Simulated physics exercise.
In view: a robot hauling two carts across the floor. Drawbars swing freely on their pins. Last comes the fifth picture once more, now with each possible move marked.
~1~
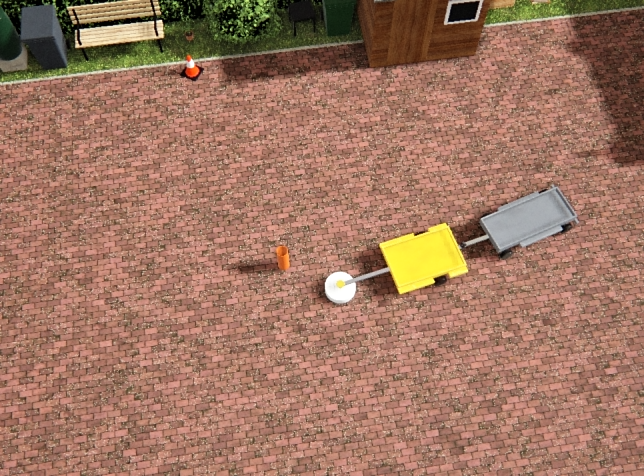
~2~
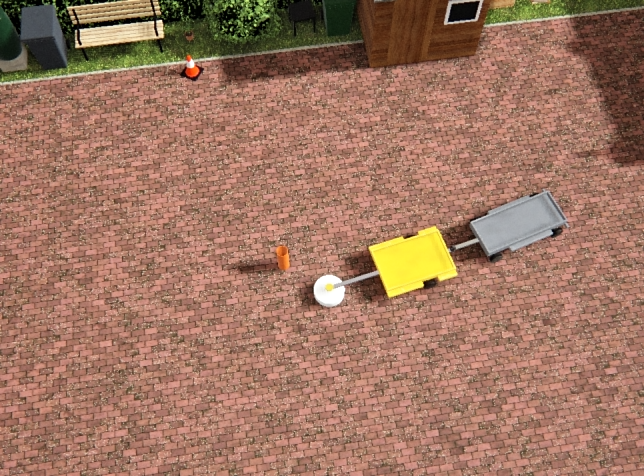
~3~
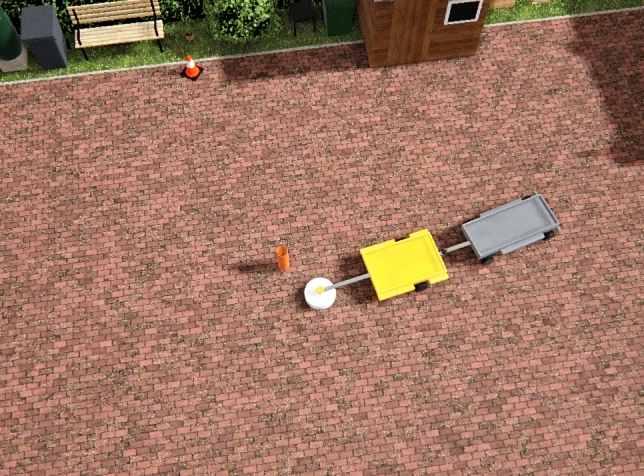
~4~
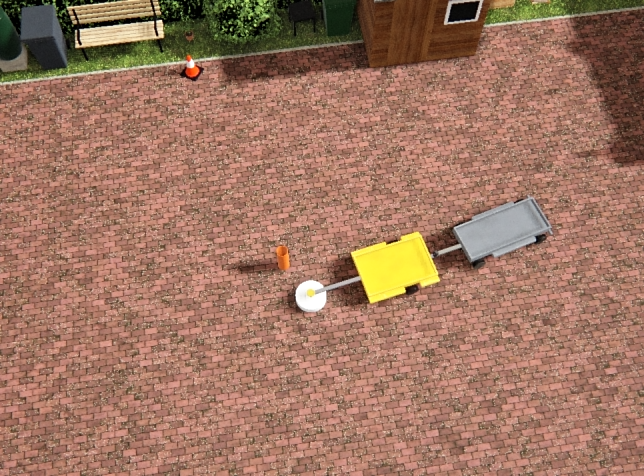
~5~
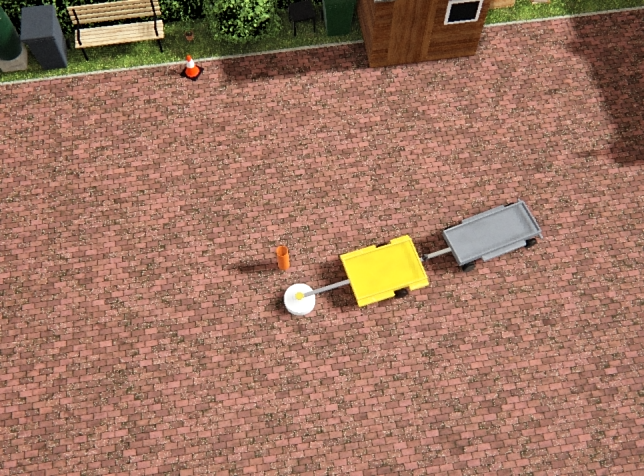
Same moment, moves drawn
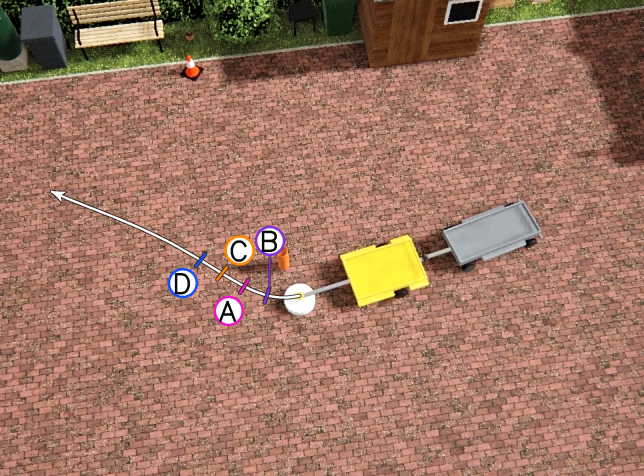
We see a round white robot towing a yellow cart and a grey cart in a line across reddish brick paving, moving slowly left and slightly toward the bottom, passing just below a small orange post.
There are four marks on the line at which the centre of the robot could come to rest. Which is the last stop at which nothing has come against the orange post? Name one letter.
Up to mark A.
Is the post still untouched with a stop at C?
For that mark, no.
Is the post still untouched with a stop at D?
For that mark, no.
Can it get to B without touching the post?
For that mark, yes.
On the marked copy, A at (244, 286); B at (267, 295); C at (222, 273); D at (201, 260); the route from (300, 296) via (170, 243) to (52, 192).
Following A. Soon after the start, robot (281, 300), last cart (475, 239).
Later, robot (260, 296), last cart (458, 245).
In the end, robot (245, 289), last cart (445, 250); nothing has been touched.
As for the rest, B is safe but short; C is too far, the post has been hit; D is too far, the post has been hit.
